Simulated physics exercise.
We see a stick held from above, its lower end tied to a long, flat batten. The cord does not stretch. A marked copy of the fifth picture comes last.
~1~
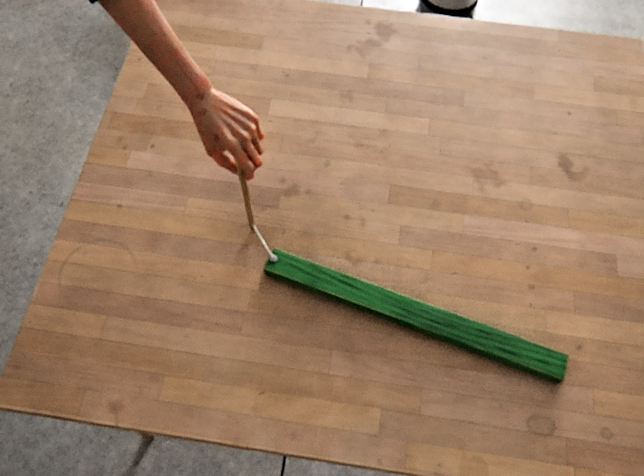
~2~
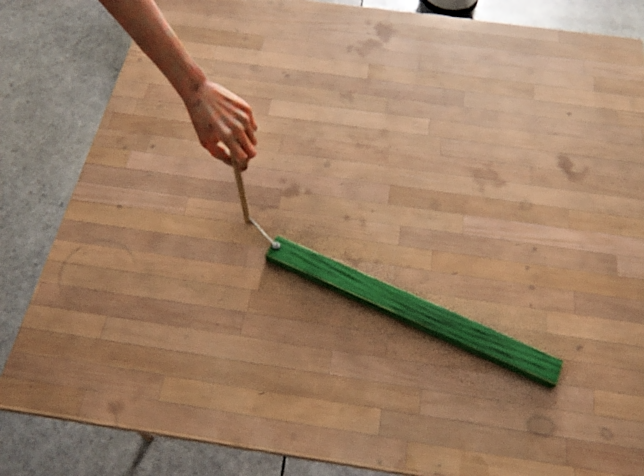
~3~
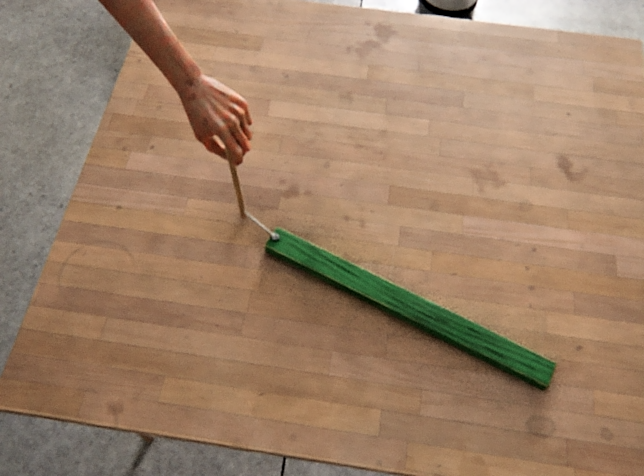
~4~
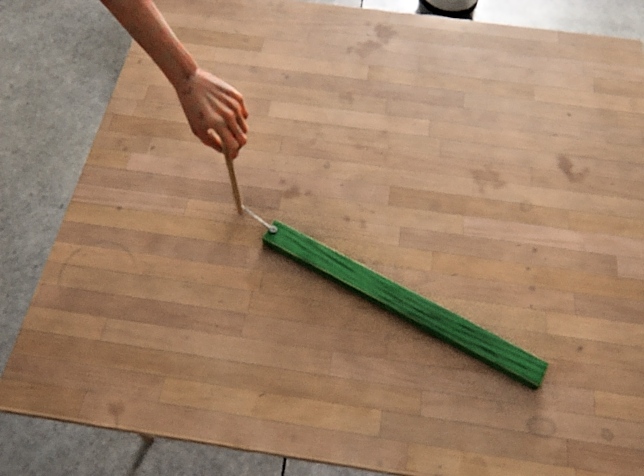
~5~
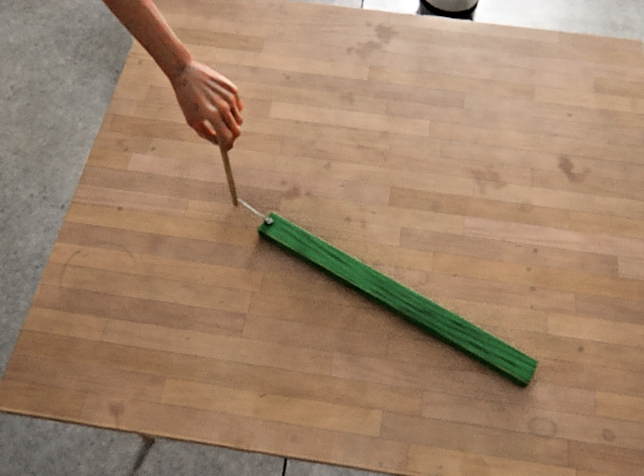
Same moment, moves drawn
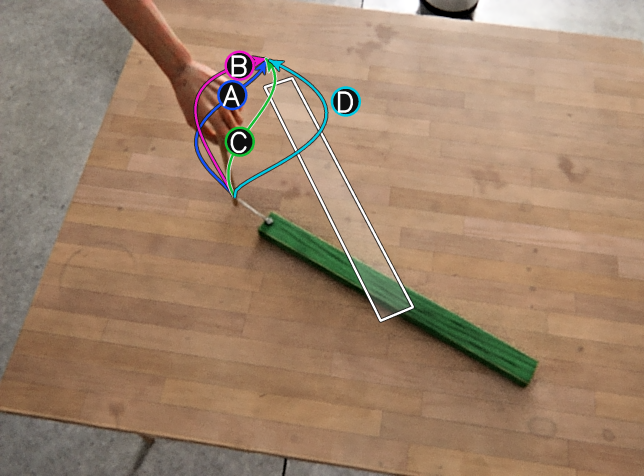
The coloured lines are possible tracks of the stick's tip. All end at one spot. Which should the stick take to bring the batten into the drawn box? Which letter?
Path C.
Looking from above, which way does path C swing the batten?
Clockwise.
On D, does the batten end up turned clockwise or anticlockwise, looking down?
It turns clockwise.
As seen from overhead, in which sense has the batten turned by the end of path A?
On that path, clockwise.
On the marked copy, A from (235, 197) via (203, 122) to (266, 61); B from (235, 197) via (195, 112) to (266, 59); C from (235, 197) via (251, 126) to (266, 59); D from (235, 197) via (322, 129) to (270, 61); the outline at (332, 187).
With C. Early on, foot of the stick (239, 145), middle of the batten (359, 260).
Further on, foot of the stick (270, 99), middle of the batten (349, 230).
At the end, foot of the stick (266, 60), middle of the batten (331, 186); it lies in the outline.
As for the rest, A leaves its middle at (315, 191); B leaves its middle at (300, 186); D leaves its middle at (351, 177).
